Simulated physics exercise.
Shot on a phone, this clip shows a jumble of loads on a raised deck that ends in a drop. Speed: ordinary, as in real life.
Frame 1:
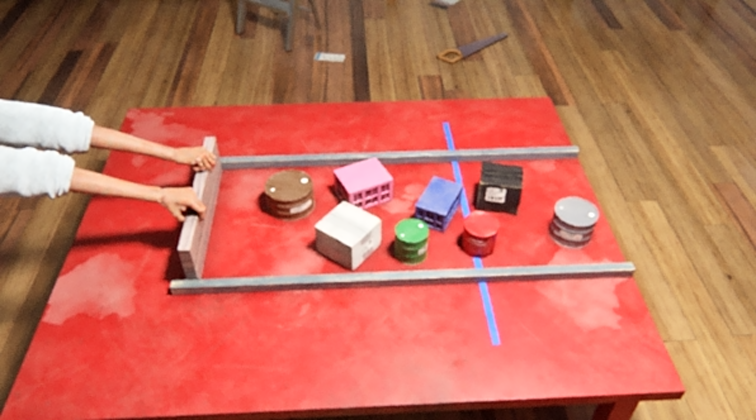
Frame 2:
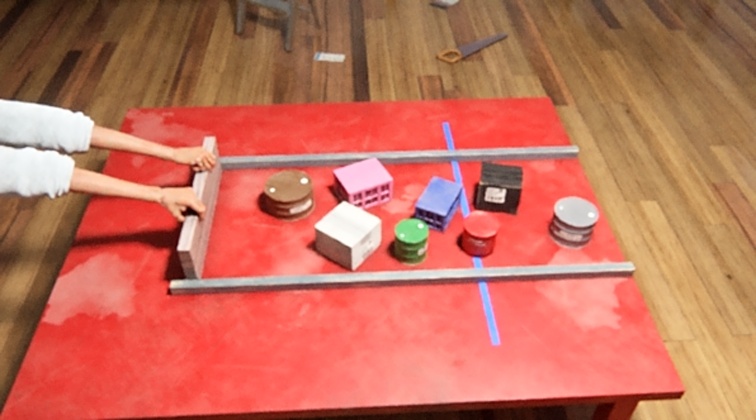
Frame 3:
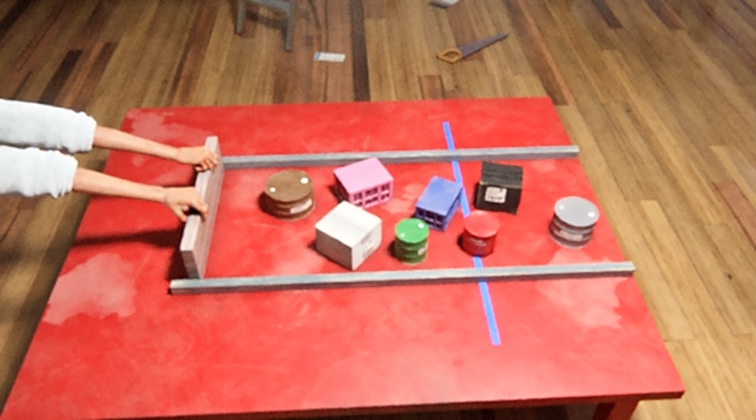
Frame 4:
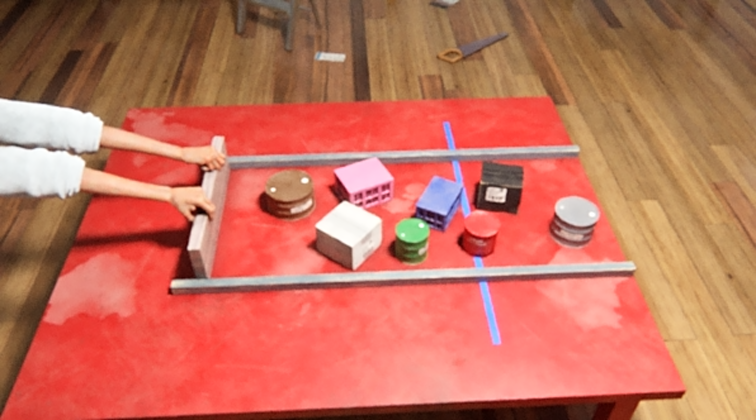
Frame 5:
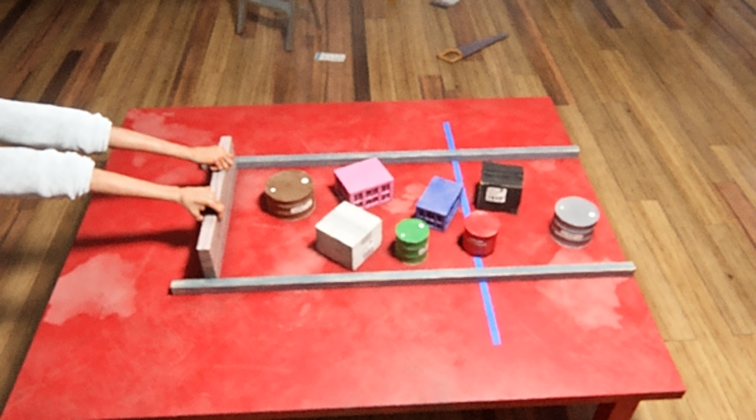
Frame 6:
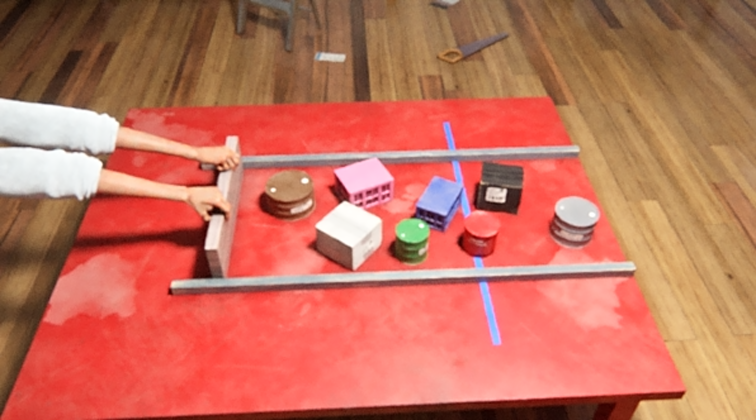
Two hands held an upright plank at the left of a red table and slid it slightly right between two rails, while the colorful boxes and round containers ahead of it stayed still.
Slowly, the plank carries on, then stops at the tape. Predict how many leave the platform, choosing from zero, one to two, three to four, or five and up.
The count is zero.
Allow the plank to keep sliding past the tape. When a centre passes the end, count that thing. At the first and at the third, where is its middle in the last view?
Roughly (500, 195) and then roughly (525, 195).
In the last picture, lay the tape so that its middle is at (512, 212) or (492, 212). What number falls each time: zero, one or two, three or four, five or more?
Taking the places in turn, I'd pick one to two and then no fall at all.
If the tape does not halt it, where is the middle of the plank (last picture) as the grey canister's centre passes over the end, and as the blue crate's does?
With the grey canister it sits around (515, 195), with the blue crate around (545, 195).
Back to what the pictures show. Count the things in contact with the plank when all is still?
That would be 2 of them.
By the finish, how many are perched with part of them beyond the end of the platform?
The count is 0.
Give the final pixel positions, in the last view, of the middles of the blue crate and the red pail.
The blue crate settles near (520, 199); as for the red pail, near (566, 238).
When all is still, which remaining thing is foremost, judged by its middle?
The foremost one is the grey canister.
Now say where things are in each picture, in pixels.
The first picture shows grey canister (573, 223); black parcel (500, 188); red pail (480, 235); plank (203, 205); tape (467, 213).
The second picture shows black parcel (500, 188); plank (203, 206).
The third picture shows red pail (480, 235); pink crate (363, 185).
The fourth picture shows grey canister (574, 222); brown canister (291, 195).
The fifth picture shows black parcel (500, 188); white box (349, 235).
The sixth picture shows grey canister (574, 222); black parcel (500, 188); red pail (480, 235); plank (227, 205); tape (467, 213).
Soon after, none off yet; grey canister at rest near (574, 222); black parcel at rest near (500, 188); red pail at rest near (480, 235).
Then, none off yet; grey canister at rest near (574, 222); black parcel moved a little near (524, 185); red pail moved about its own width near (522, 237).
At rest, the number that fall off is zero.
